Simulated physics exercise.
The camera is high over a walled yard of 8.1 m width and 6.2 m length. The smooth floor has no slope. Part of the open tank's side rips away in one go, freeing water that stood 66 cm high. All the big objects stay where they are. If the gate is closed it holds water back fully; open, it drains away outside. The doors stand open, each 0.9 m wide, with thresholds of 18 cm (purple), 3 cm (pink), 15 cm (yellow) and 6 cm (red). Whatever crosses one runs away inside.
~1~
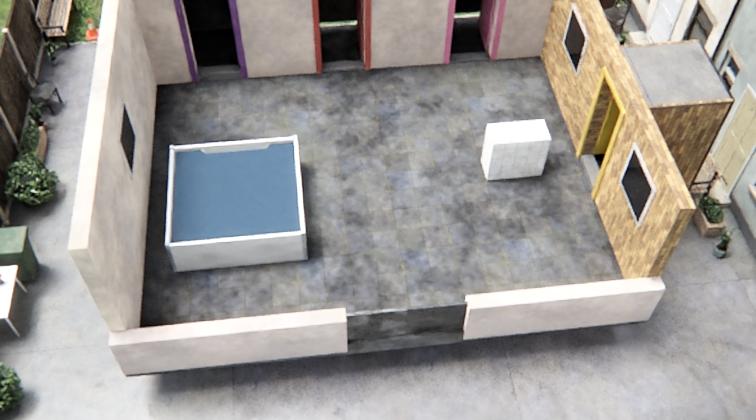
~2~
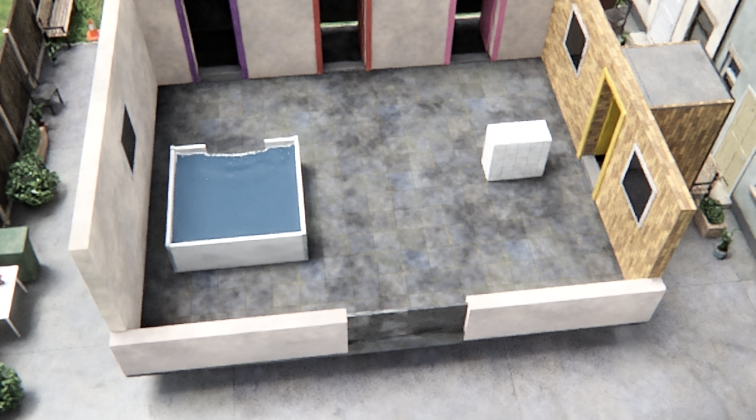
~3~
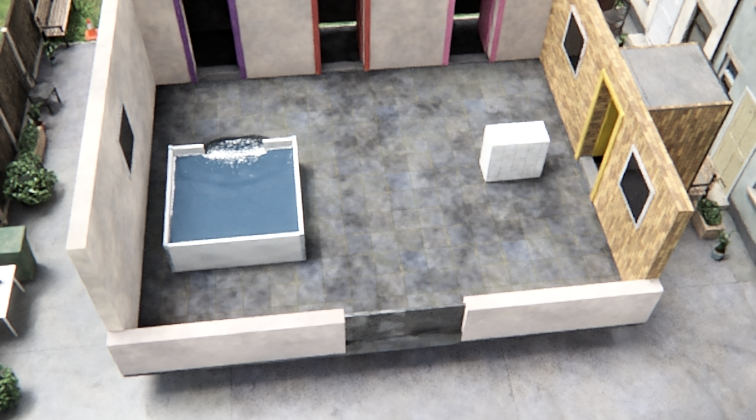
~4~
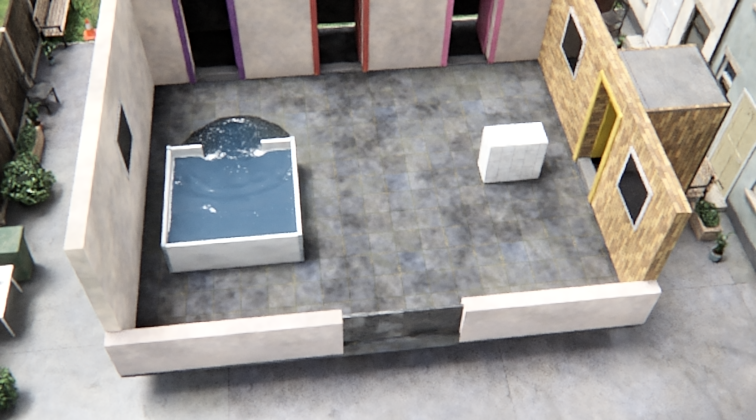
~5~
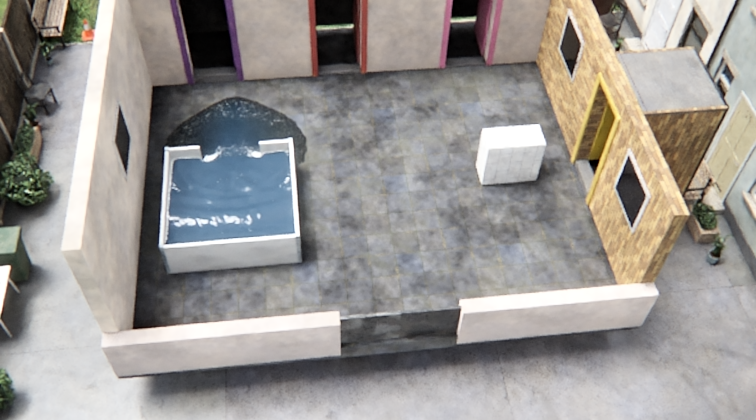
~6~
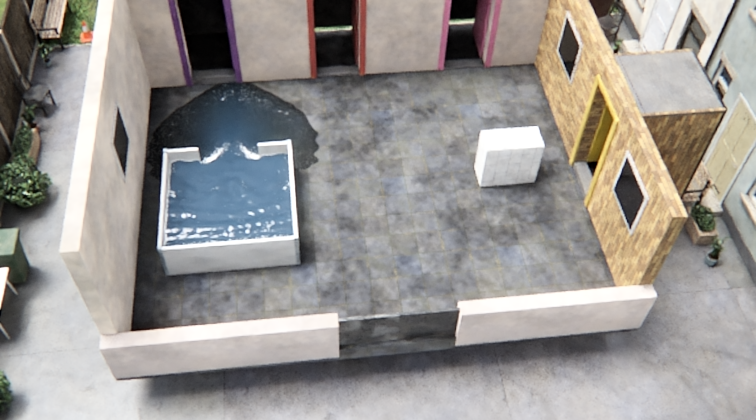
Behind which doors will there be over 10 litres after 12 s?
The water let in: At the purple door it goes over the limit; at the pink door it exceeds the limit; at the yellow door it keeps below the limit; at the red door it passes the limit.
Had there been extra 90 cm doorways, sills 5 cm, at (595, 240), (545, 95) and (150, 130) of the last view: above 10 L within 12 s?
In turn: Under, past it, over.
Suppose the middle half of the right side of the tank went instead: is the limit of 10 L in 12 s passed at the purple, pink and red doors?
Against that limit: Purple not over, pink above, red not over.
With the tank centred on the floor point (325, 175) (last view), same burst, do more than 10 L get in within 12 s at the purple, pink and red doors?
Against that limit: Purple under, pink not over, red past it.
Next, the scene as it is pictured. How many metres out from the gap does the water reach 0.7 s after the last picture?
Some 3.2 m out.
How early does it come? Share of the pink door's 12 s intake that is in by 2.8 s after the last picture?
Some 0 per cent by then.
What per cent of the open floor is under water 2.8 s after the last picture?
Some 35 per cent of it.
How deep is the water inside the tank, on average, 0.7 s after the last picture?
About 47 cm.
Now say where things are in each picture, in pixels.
In the first picture, the open tank at (235, 191) is whole and still, 66 cm deep.
In the second picture, water pours out on the open tank's far side and has run 0.6 m, to a hidden place; typically 10 cm deep outside, 66 cm at the open tank's back.
In the third picture, the front is at (265, 140), 0.9 m from the gap on the open tank's far side; 1.0 m2 of floor is under water; 66 cm left at the back of the open tank.
In the fourth picture, water pours out on the open tank's far side and has run 1.4 m, to (238, 119); typically 8 cm deep outside, 66 cm at the open tank's back.
In the fifth picture, the front is at (242, 100), 2.0 m from the gap on the open tank's far side; 3.5 m2 of floor is under water; 65 cm left at the back of the open tank.
In the sixth picture, water pours out on the open tank's far side and has run 2.6 m, to (240, 82); typically 5 cm deep outside, 59 cm at the open tank's back.
Then, 0.7 s after the last picture water covers 20 % of the floor and is deepest (38 cm) near (232, 169); purple door 27 cm at the sill, 32 L in, pink door not reached, yellow door not reached, red door not reached.
Then, 1.5 s after the last picture water covers 20 % of the floor and is deepest (37 cm) near (205, 92); purple door 33 cm at the sill, 86 L in, pink door not reached, yellow door not reached, red door 13 cm at the sill, 10 L in.
Then, 2.8 s after the last picture water covers 35 % of the floor and is deepest (24 cm) near (232, 169); purple door 23 cm at the sill, 152 L in, pink door 4 cm at the sill, 0 L in, yellow door not reached, red door 10 cm at the sill, 34 L in.
Then, 6.3 s after the last picture water covers 65 % of the floor and is deepest (16 cm) near (214, 86); purple door 16 cm at the sill, 172 L in, pink door 4 cm at the sill, 3 L in, yellow door 7 cm at the sill, 0 L in, red door 7 cm at the sill, 59 L in.
Then, 11.3 s after the last picture water covers 95 % of the floor and is deepest (9 cm) near (129, 356); purple door 7 cm at the sill, 172 L in, pink door 8 cm at the sill, 44 L in, yellow door 6 cm at the sill, 0 L in, red door 6 cm at the sill, 64 L in.
